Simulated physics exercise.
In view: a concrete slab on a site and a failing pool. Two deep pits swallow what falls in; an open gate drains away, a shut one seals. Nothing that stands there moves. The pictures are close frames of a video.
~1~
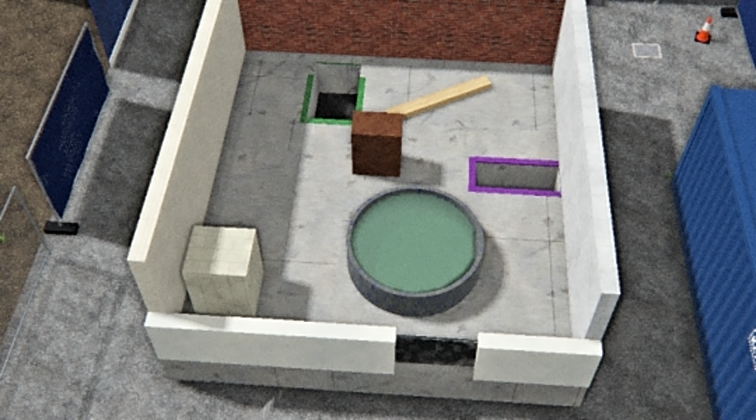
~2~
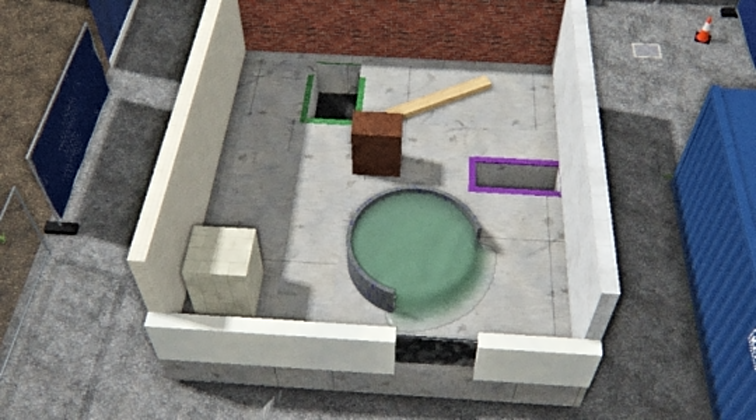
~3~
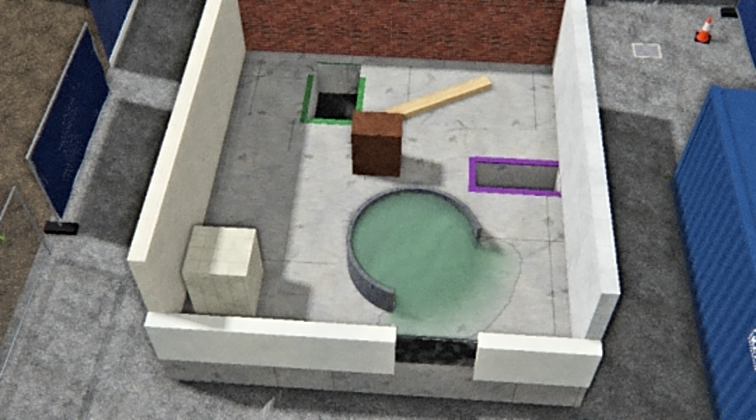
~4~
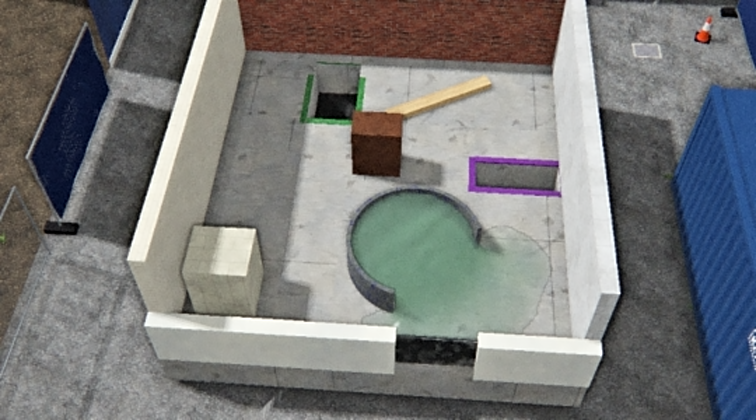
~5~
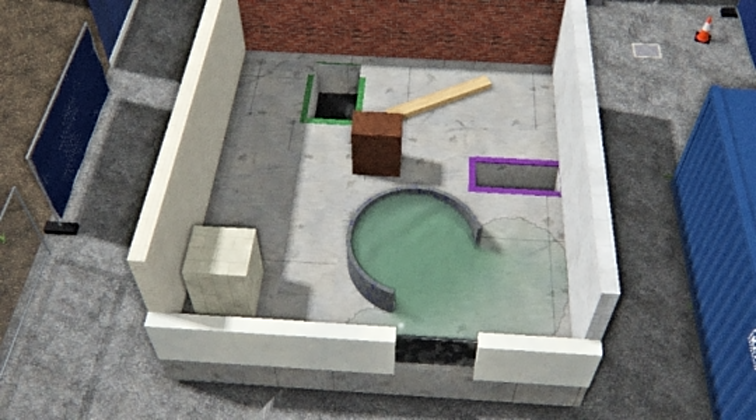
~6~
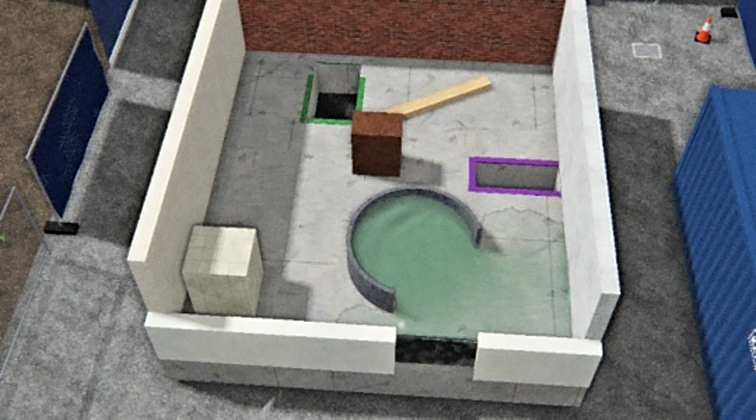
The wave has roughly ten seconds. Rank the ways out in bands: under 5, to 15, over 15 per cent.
The gate takes under 5 %; the green pit takes under 5 %; the purple pit takes over 15 %.
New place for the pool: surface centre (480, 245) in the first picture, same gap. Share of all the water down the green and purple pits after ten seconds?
Roughly, in per cent: Green 6, purple 20.
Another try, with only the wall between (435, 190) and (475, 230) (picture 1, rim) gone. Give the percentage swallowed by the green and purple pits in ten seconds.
Roughly, in per cent: Green 0, purple 60.
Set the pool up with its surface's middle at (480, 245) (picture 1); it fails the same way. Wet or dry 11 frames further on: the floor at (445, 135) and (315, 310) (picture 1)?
One after the other: Dry, awash.
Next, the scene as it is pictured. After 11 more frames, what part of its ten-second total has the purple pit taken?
Some 5 per cent.
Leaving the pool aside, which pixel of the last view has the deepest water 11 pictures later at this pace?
I would point to (552, 363).
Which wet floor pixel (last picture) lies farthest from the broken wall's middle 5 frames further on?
Near (245, 343).
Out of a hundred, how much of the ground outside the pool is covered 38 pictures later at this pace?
Roughly 55 per cent.
A moment on, water covers 20 % of the floor; the gate 0 %, the green pit 0 %, the purple pit 0 %.
Next, water covers 25 % of the floor; the gate 0 %, the green pit 0 %, the purple pit 1 %.
Then, water covers 35 % of the floor; the gate 0 %, the green pit 0 %, the purple pit 12 %.
Later, water covers 55 % of the floor; the gate 0 %, the green pit 0 %, the purple pit 30 %.
In the end, water covers 70 % of the floor; the gate 0 %, the green pit 1 %, the purple pit 37 %.
